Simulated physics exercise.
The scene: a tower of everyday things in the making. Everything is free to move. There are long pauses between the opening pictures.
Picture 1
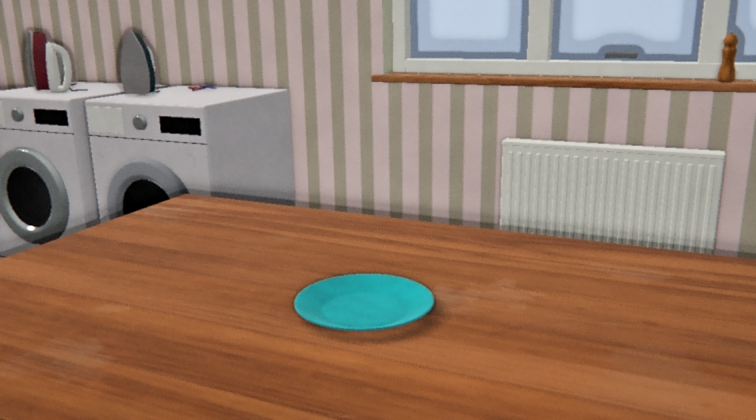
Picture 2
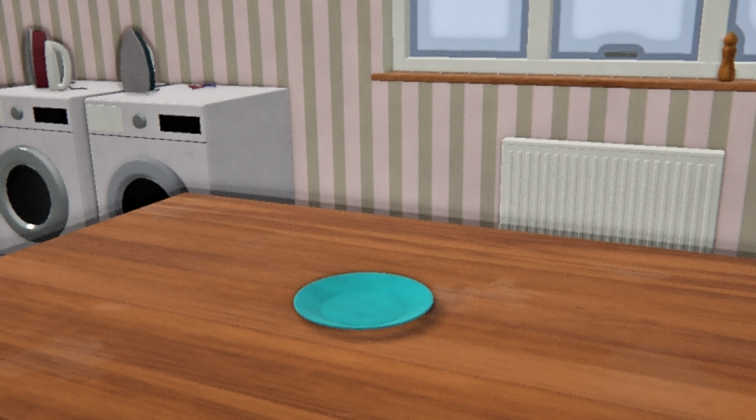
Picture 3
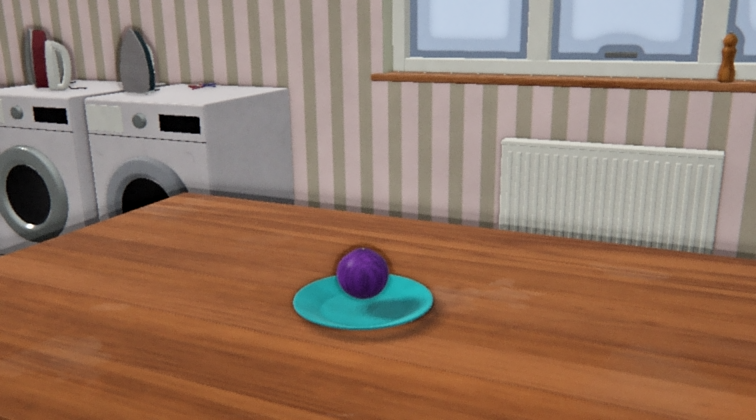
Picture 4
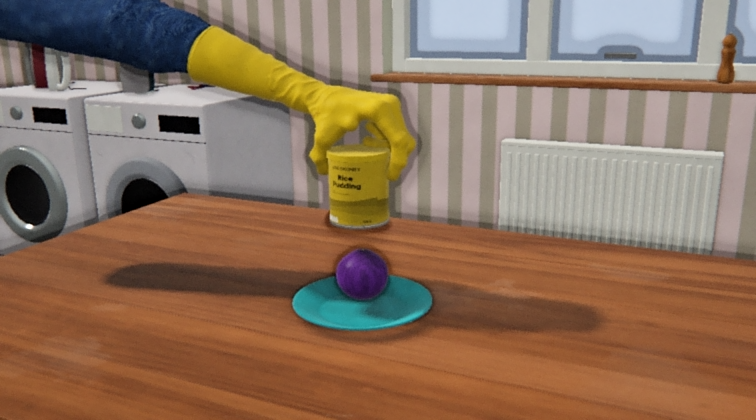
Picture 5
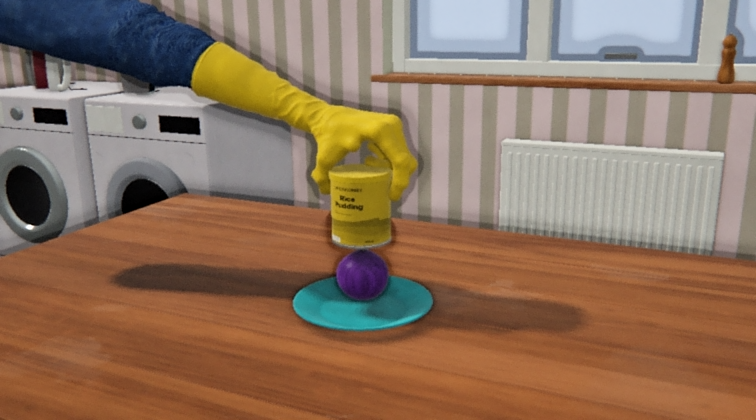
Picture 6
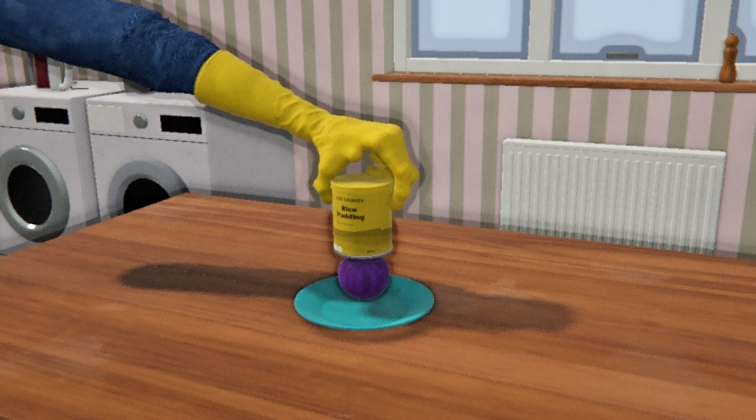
A purple ball appears on the turquoise plate, which sits alone on a wooden table at first. A yellow-gloved hand then holds a yellow rice pudding can above the ball and lowers it a short way, until the can meets the ball's top, still in the hand's grip.
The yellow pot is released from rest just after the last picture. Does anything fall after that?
As it turns out, it gives way.
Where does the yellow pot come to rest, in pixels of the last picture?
At about (328, 345).
Then, 1.90 s after the last picture, yellow pot tipped 53° from how it was near (353, 241).
Then, 2.10 s after the last picture, yellow pot now fallen.
At rest, fallen, yellow pot; the other 2 in place. Seen from the same camera at the end, yellow pot near (328, 345). The pile loses its balance.
